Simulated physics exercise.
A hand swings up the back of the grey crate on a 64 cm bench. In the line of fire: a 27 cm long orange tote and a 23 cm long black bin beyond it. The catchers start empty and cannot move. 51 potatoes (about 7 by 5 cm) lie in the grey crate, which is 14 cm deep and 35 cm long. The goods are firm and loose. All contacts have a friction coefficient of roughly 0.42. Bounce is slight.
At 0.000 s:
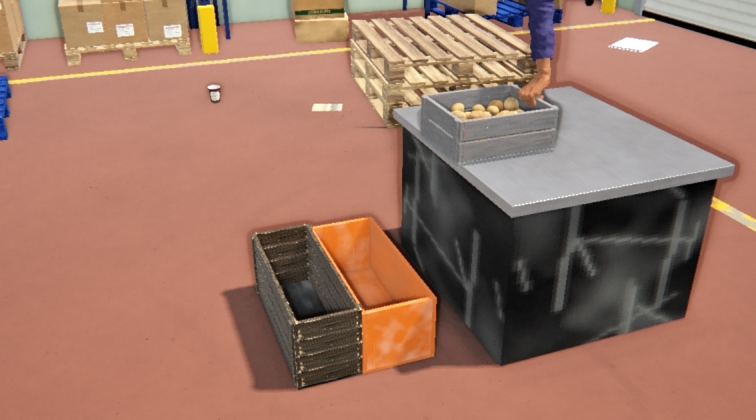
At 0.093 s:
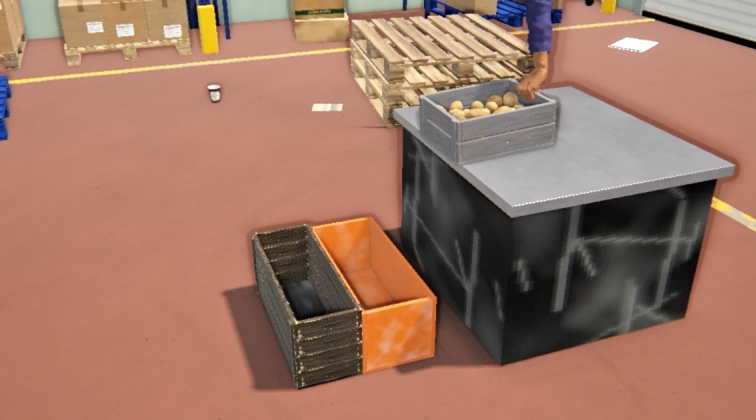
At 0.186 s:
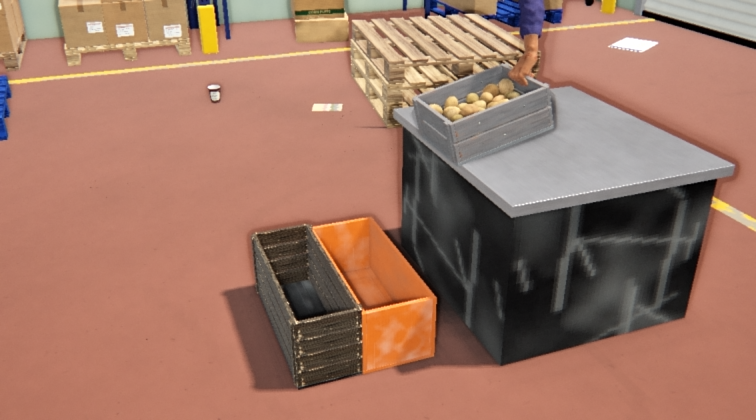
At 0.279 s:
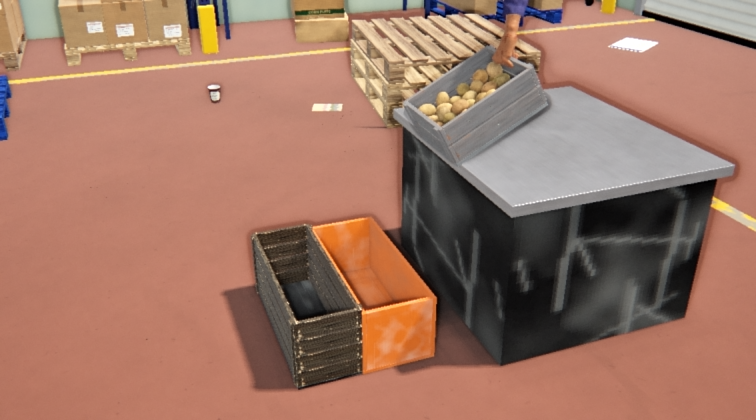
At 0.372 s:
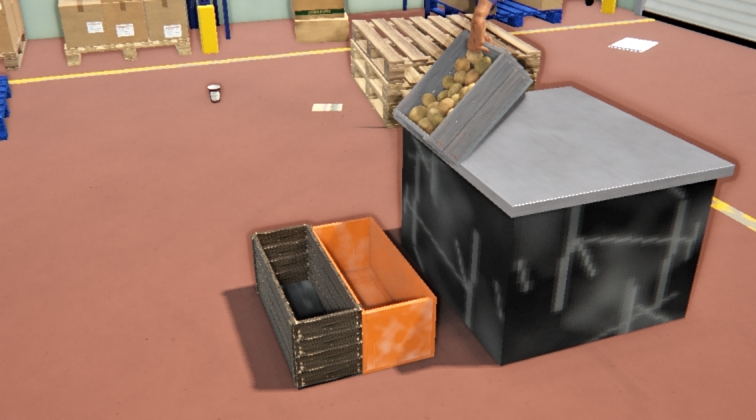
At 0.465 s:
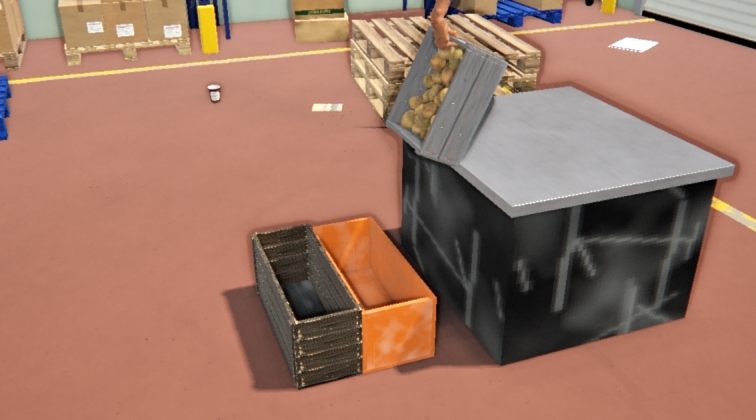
A grey crate of round, tan goods tilts steeply leftward on a bench as a hand lifts its back.
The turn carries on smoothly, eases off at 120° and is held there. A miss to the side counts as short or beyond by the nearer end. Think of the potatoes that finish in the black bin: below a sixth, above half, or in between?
In the end from a sixth to a half of them are in the black bin.
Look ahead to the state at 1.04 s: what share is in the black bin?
About 30 per cent.
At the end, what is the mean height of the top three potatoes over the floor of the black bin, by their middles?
Some 6 cm.
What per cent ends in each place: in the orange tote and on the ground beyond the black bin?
Roughly 65 and 0 per cent.
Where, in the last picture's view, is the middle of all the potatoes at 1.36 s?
Around (350, 313).
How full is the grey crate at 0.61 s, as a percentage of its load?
Some 100 per cent.
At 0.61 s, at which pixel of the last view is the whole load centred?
Near (415, 117).
After 0.61 s, tilt 92°; 51 still in the grey crate.
After 0.79 s, tilt 116°; 20 still in the grey crate and 31 in the air.
After 1.04 s, tilt 120°; 1 still in the grey crate, 19 in the orange tote, 15 in the black bin and 16 in the air.
Outcome (at 1.36 s), 33 in the orange tote and 18 in the black bin. Asked share, 18 of 51, 35 per cent.
